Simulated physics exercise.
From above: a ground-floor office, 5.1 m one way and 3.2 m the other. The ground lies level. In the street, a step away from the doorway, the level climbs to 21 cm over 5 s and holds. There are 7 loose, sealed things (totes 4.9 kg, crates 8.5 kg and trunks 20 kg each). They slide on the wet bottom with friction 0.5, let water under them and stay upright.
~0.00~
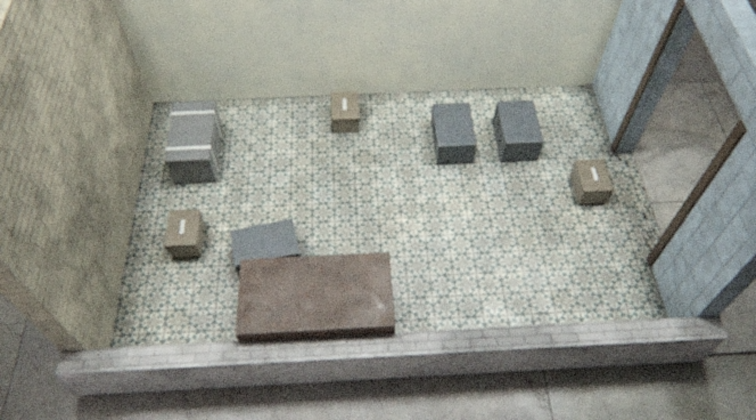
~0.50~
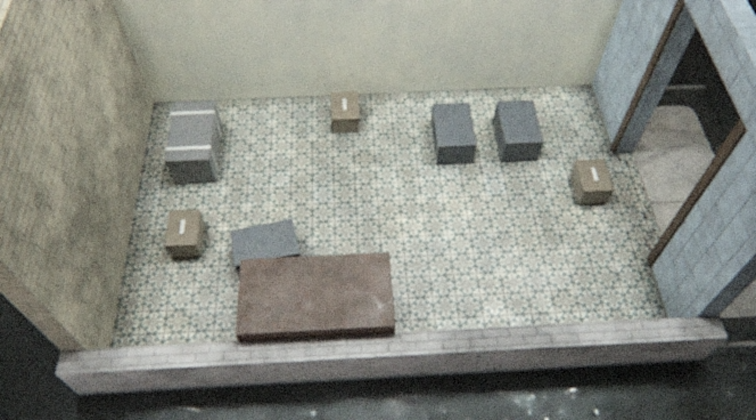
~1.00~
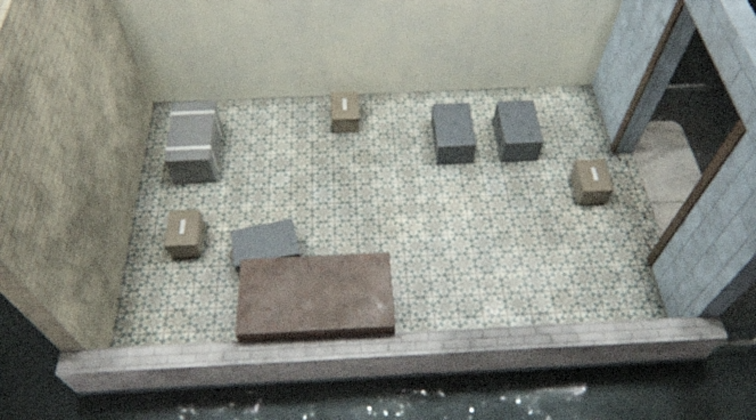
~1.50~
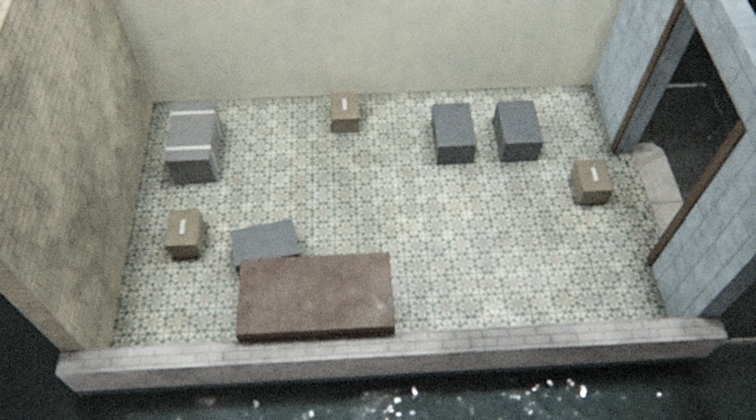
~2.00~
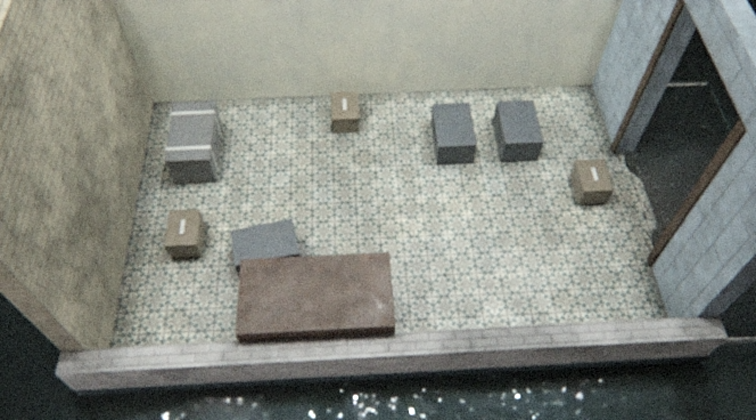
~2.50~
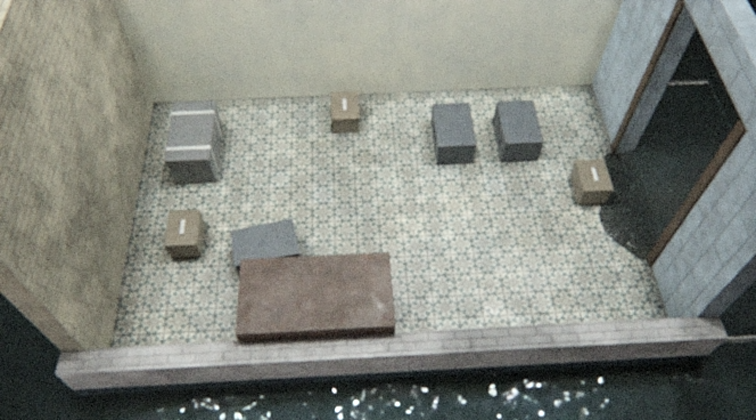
The clip shows a tiled room from above, holding scattered boxes and a brown slab, as dark water covers the ground outside, spreads through the doorway on the right and edges onto the floor, while the objects stay still.
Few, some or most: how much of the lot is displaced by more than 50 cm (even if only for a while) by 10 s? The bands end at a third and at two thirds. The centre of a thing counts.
Share: Two thirds or above.
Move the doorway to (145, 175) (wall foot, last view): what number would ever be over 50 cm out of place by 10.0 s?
In that case 6 of them.
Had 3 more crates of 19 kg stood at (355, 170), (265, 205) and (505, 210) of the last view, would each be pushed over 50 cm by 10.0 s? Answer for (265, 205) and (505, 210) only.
In turn: Short of it, past it.
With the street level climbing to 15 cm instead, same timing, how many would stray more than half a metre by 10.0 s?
Then 4.
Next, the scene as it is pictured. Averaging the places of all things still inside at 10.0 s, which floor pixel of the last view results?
Around (200, 192).
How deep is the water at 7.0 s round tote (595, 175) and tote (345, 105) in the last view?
About 4 and 4 cm.
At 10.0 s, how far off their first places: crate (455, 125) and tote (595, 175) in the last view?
In turn: 250 cm, 450 cm.
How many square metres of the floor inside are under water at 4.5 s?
About 5.5 m2.
After 3.5 s 0 of 7 are over 50 cm from their spots; 0 afloat.
After 4.5 s 1 of 7 are over 50 cm from their spots; 0 afloat.
After 7.0 s 3 of 7 are over 50 cm from their spots; 2 afloat.
After 10.0 s 6 of 7 are over 50 cm from their spots, and 6 have been at some point; 7 afloat.
